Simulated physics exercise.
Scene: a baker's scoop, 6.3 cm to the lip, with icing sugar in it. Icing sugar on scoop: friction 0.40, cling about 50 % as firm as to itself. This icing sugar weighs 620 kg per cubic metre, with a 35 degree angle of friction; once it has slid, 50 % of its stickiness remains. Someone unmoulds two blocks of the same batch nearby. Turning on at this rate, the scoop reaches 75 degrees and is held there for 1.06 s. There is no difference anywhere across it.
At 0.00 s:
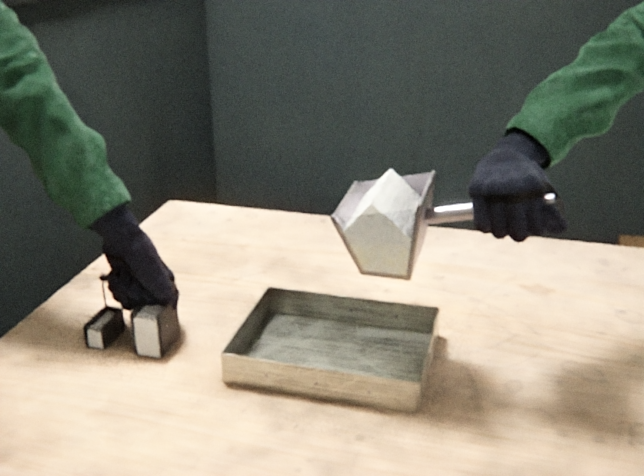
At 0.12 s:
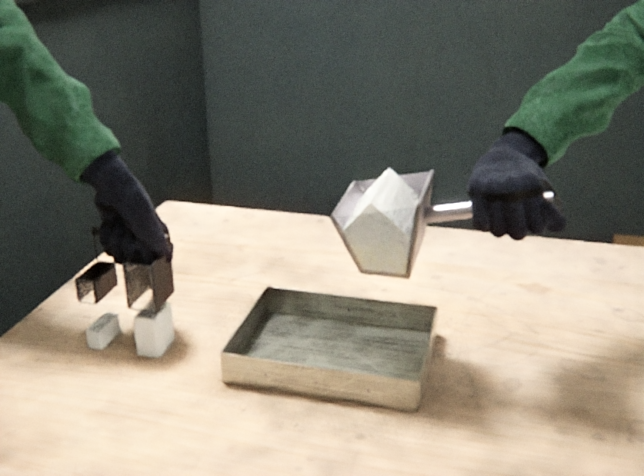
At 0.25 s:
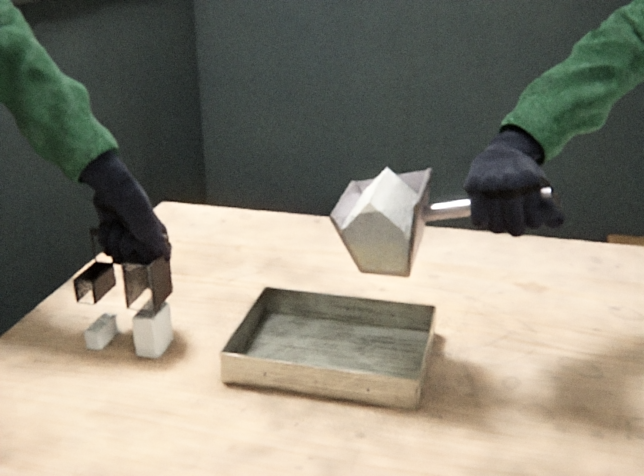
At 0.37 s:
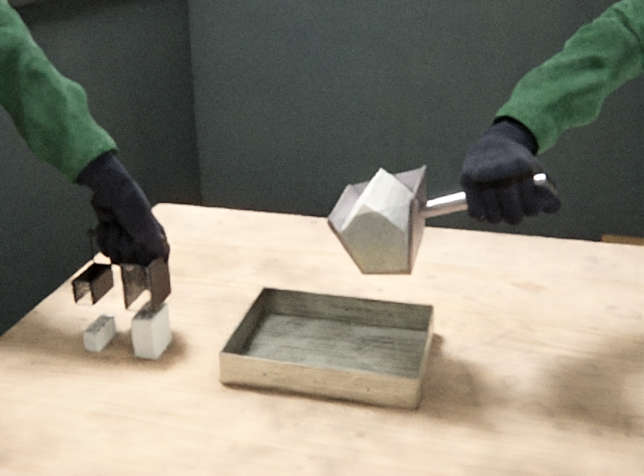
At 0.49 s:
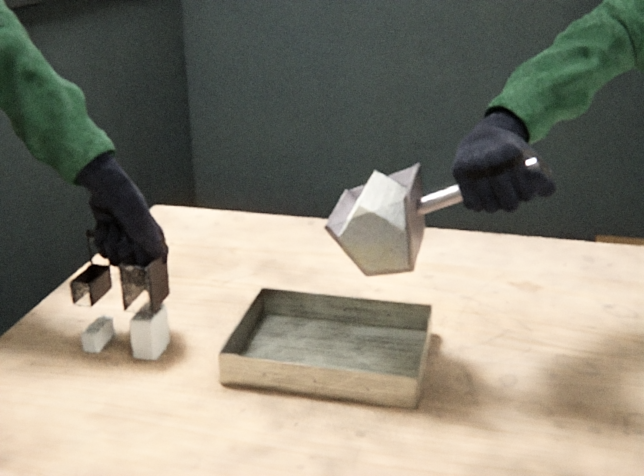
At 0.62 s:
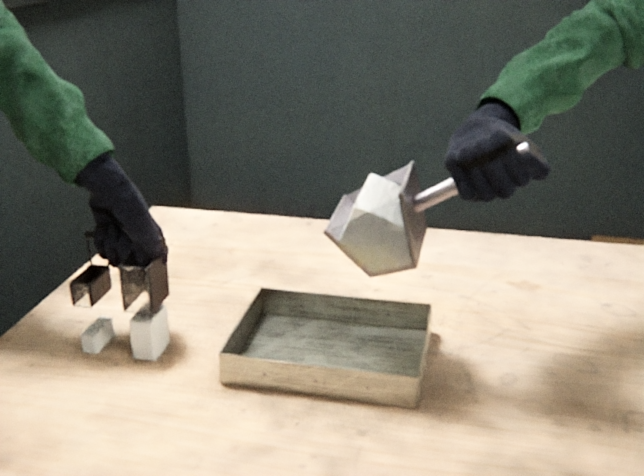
Gloved hands lift small moulds off two pale blocks, then gradually tilt a filled metal scoop.
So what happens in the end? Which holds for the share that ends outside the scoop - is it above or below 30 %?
Of the two, above.
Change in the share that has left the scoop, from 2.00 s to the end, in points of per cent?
Change until the end comes to some 10 %.
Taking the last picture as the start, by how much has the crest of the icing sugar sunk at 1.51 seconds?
Around 1.5 cm.
After 1.03 s, the scoop is at 38 degrees and 0 % has left it.
After 1.51 s, the scoop is at 62 degrees and 0 % has left it.
After 2.00 s, the scoop is at 75 degrees and 32 % has left it.
After 2.49 s, the scoop is at 75 degrees and 42 % has left it.
After 2.60 s, the scoop is at 75 degrees and 42 % has left it.
